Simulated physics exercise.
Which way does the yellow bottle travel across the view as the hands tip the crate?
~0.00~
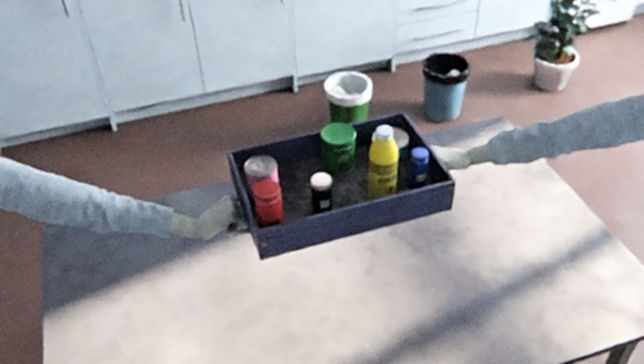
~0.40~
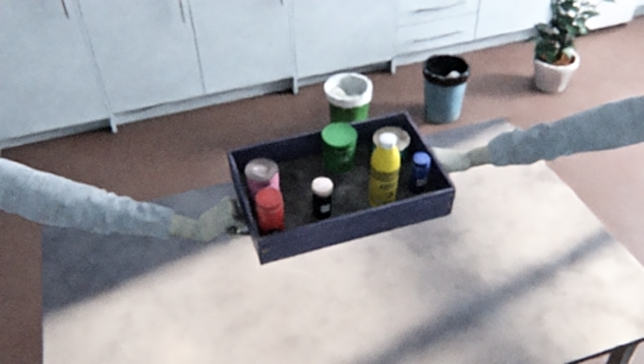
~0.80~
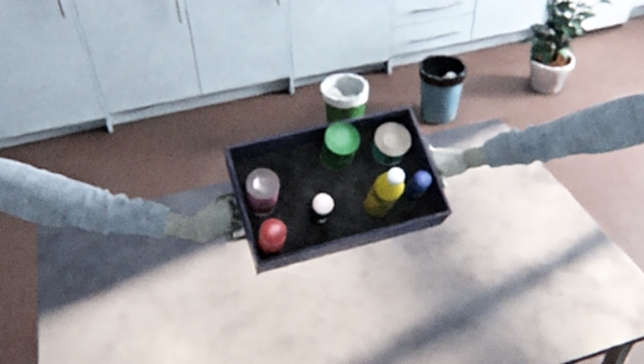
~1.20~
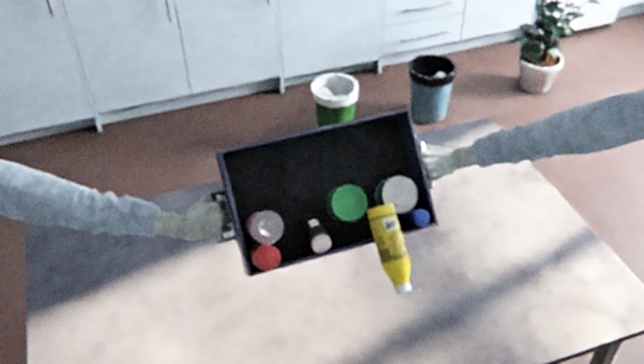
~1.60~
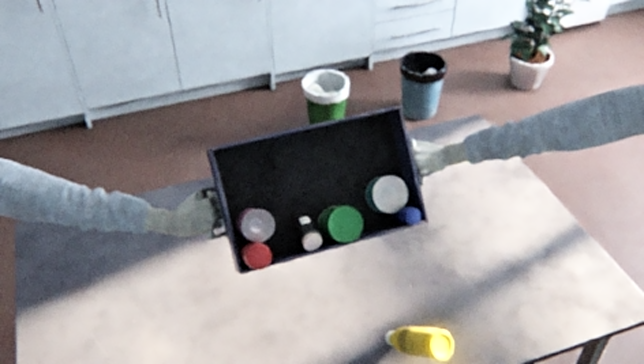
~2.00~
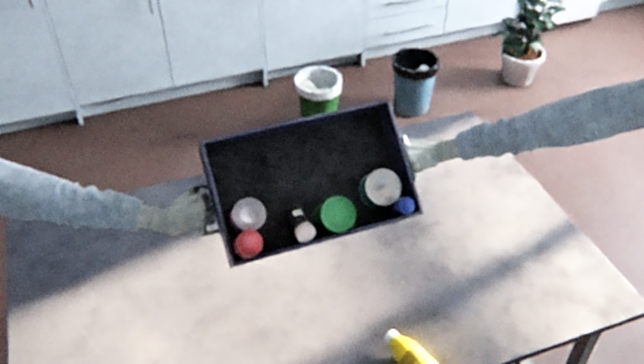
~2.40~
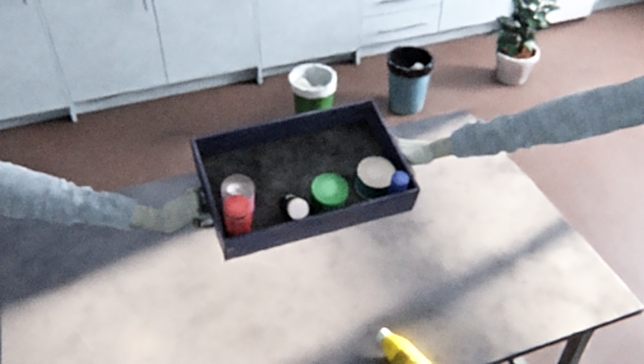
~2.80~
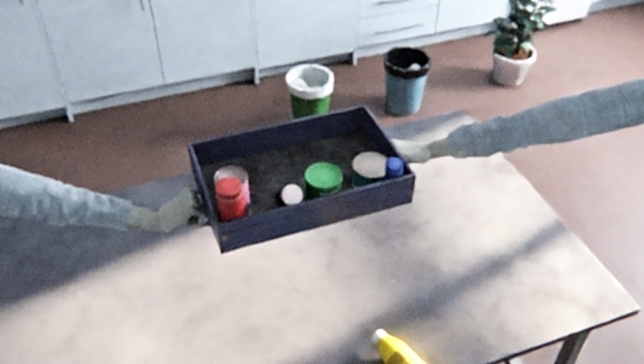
The yellow bottle moves down, sliding over the near side of the crate and ending up on the table below it.
